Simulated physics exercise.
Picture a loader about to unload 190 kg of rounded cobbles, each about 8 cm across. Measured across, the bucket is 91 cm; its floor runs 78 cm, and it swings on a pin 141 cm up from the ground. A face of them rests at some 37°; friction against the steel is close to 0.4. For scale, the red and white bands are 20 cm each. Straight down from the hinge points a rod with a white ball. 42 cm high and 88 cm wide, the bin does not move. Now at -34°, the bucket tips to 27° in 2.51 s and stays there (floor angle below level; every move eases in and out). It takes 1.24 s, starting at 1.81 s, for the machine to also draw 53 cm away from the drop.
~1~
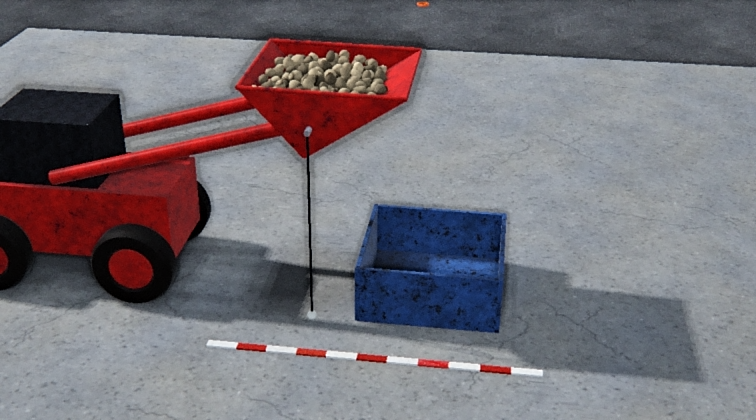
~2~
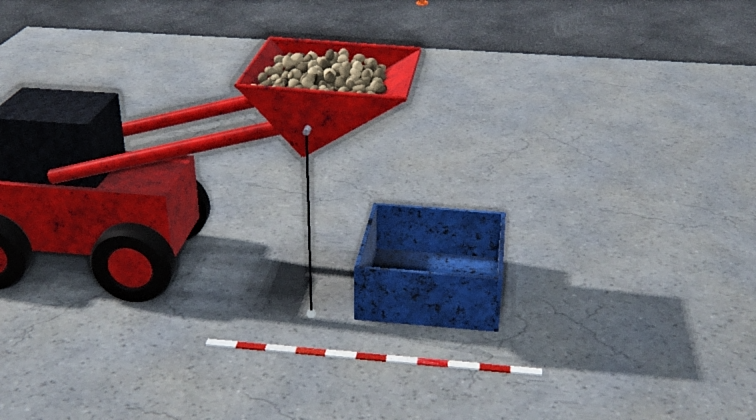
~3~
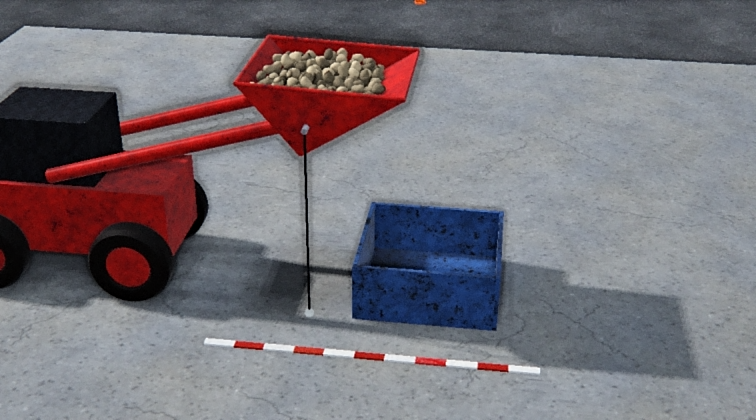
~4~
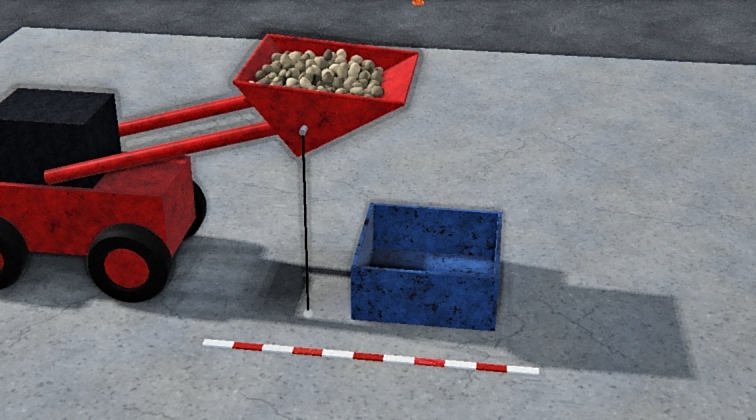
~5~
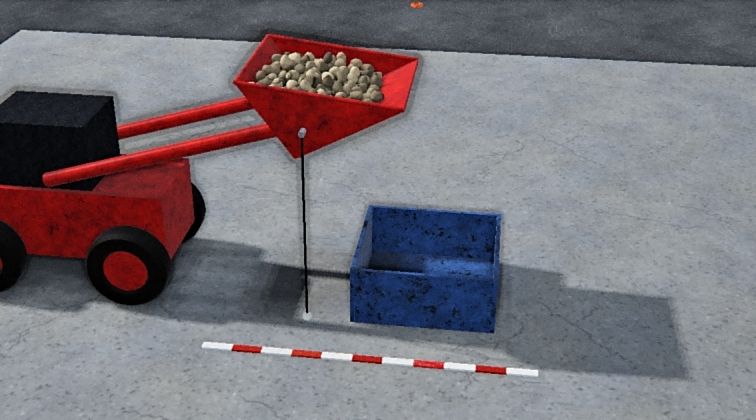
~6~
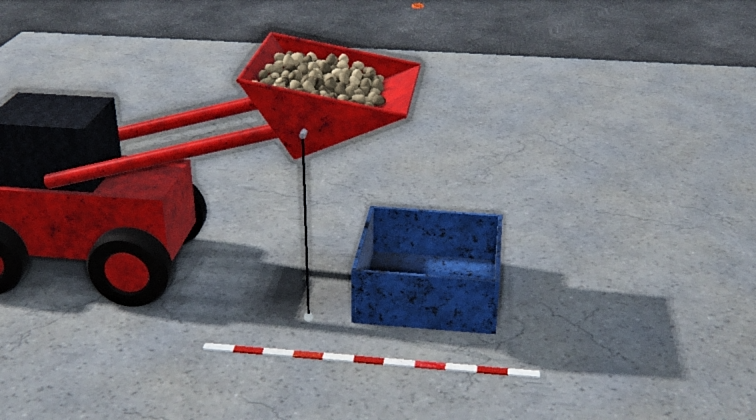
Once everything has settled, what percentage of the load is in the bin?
75 %.
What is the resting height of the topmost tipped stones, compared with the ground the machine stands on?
Roughly 24 cm above the ground.
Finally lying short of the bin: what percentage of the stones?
20%, roughly.
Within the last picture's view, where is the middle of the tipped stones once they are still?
I'd point somewhere around (412, 281).
A little later the floor is at 17°; 100 % in the bucket; the foremost stones are at (395, 145).
Then the floor is at 27°; 25 % in the bucket, 12 % short of the bin, 58 % in the bin, 5 % beside or beyond the bin; the foremost stones are at (482, 280).
Later still the floor is at 27°; 0 % in the bucket, 20 % short of the bin, 74 % in the bin, 6 % beside or beyond the bin; the foremost stones are at (489, 287).
In the end the floor is at 27°; 0 % in the bucket, 20 % short of the bin, 74 % in the bin, 6 % beside or beyond the bin; the foremost stones are at (489, 283).
